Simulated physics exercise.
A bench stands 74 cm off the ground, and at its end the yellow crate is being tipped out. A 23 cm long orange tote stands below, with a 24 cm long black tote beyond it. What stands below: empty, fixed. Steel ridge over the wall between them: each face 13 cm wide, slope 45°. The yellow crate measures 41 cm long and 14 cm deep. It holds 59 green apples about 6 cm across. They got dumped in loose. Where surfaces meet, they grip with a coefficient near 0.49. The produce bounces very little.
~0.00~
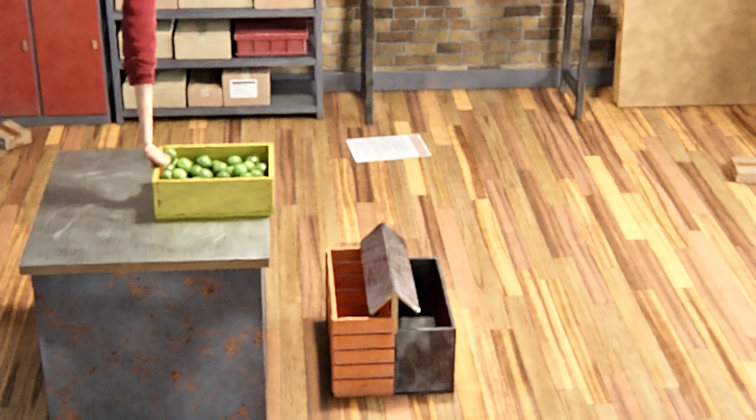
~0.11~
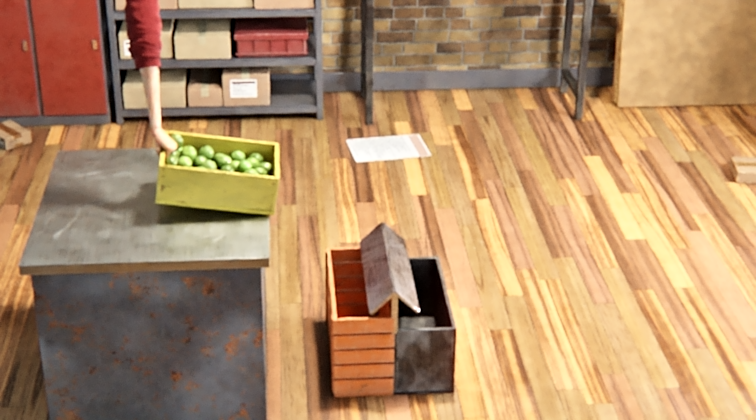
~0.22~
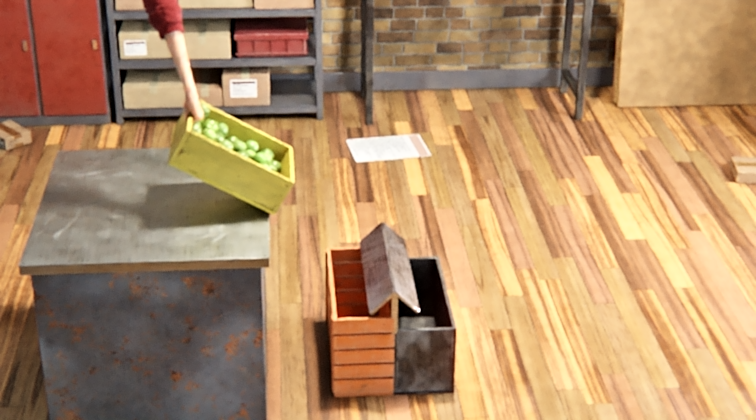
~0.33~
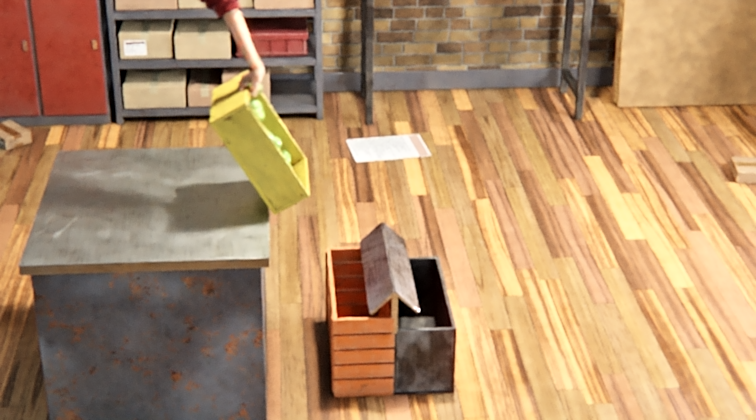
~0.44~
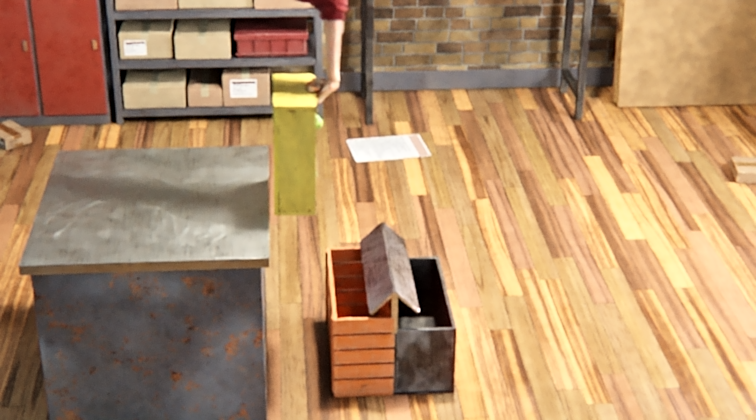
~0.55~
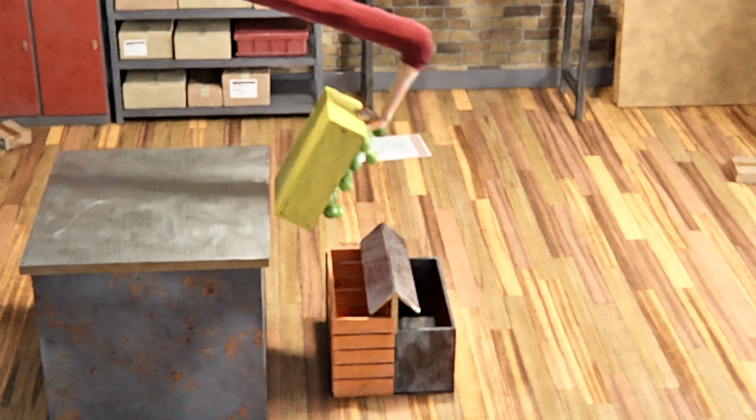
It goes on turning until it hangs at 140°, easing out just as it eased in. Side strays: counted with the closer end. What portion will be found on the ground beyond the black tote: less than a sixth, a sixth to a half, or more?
The portion spans a sixth up to half.
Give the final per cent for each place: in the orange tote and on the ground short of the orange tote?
About 45 in a hundred first and about 5 in a hundred second.
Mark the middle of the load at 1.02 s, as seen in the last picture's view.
Centre estimate - approximately (375, 337).
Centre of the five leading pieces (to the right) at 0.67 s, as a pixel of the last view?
(428, 200).
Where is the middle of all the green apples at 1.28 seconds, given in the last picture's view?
Estimated centre in the last picture: (377, 346).
After 0.67 s, tilt 137°; 7 still in the yellow crate and 52 in the air.
After 0.81 s, tilt 140°; 16 in the orange tote, 5 in the black tote and 38 in the air.
After 1.02 s, tilt 140°; 27 in the orange tote, 7 in the black tote, 16 on the ground beyond the black tote and 9 in the air.
Final count (at 1.28 s), 27 in the orange tote, 10 in the black tote, 3 on the ground short of the orange tote and 19 on the ground beyond the black tote. Asked share, 19 of 59, 32 per cent.
